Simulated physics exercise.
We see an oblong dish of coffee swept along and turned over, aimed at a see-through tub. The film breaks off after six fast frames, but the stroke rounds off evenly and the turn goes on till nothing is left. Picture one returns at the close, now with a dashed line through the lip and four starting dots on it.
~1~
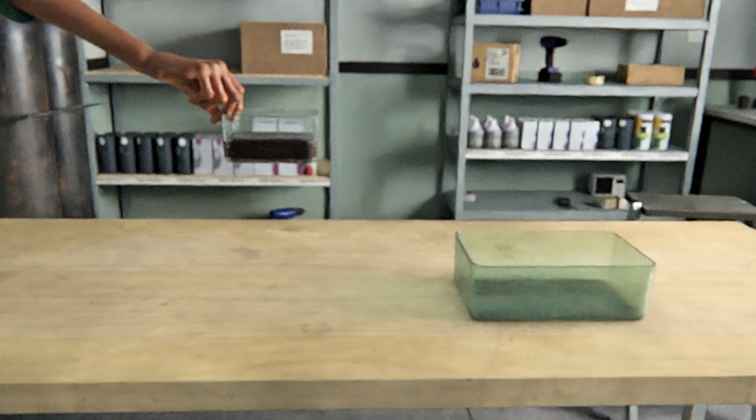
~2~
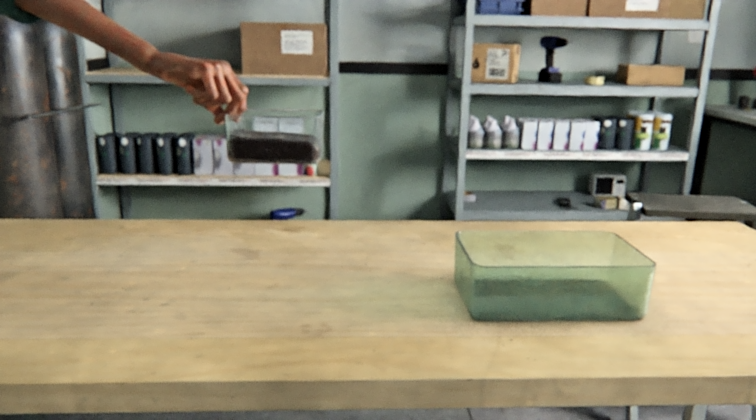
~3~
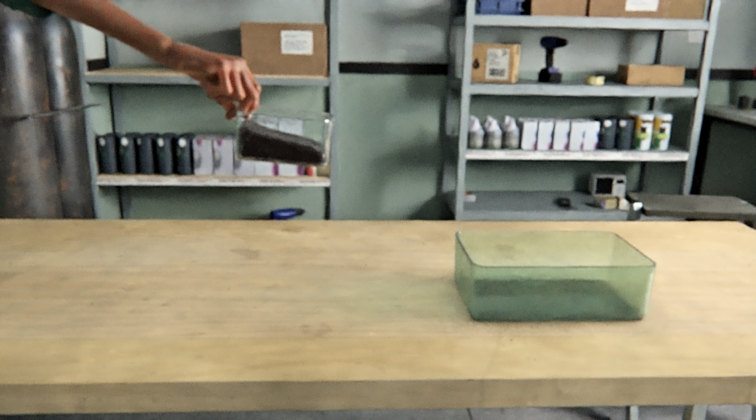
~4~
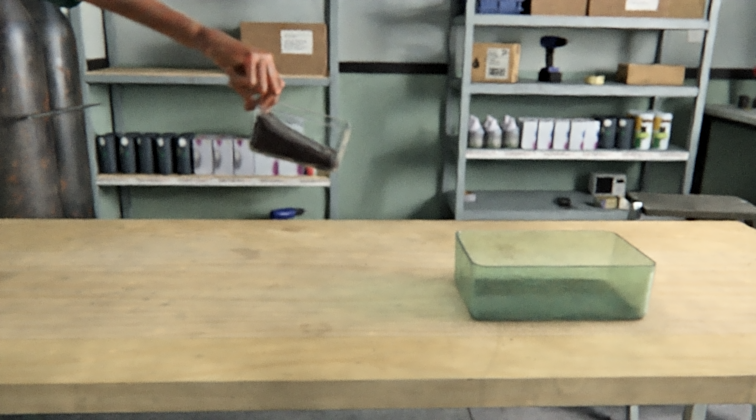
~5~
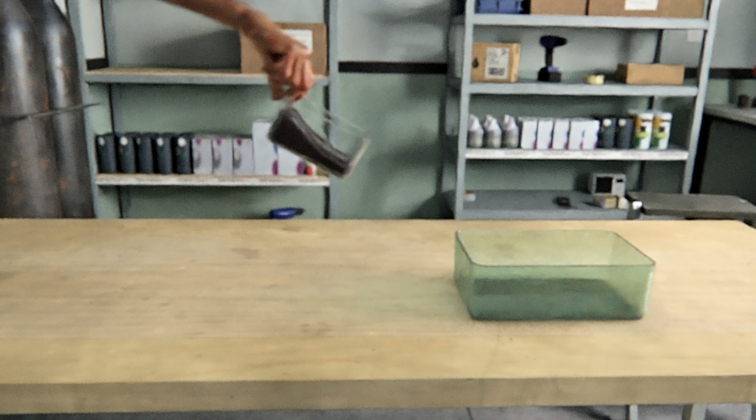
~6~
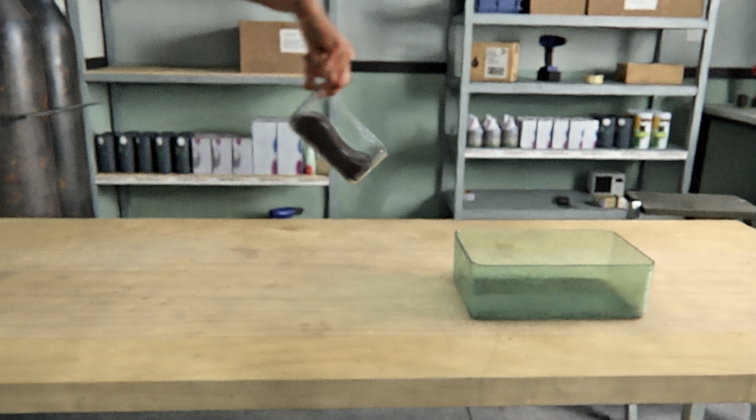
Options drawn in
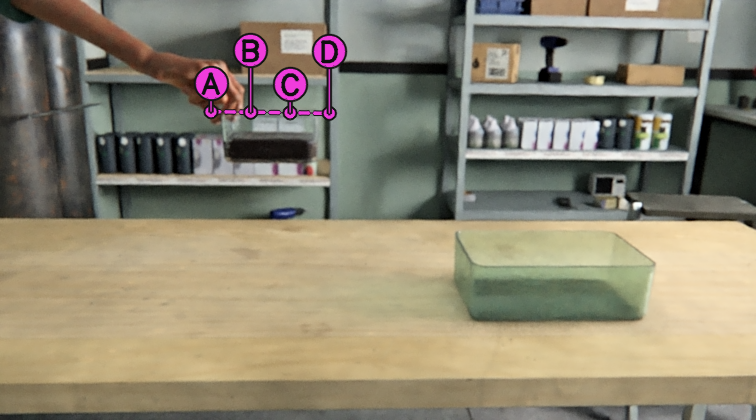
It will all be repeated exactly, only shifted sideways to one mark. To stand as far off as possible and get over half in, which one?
Use place C.
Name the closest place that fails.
B.
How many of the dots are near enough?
Two of the four.
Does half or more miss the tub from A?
Yes, that goes wrong.
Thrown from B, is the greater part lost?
Yes, it does.
In magenta, A at (211, 111); B at (250, 112); C at (290, 112); D at (329, 113).
Choosing A, about 0 % lands in the tub, 98 % falls short.
Choosing B, about 28 % lands in the tub, 67 % falls short and 5 % goes beside or beyond.
Choosing C, about 70 % lands in the tub, 20 % falls short and 10 % goes beside or beyond.
Choosing D, about 72 % lands in the tub, 15 % falls short and 13 % goes beside or beyond.
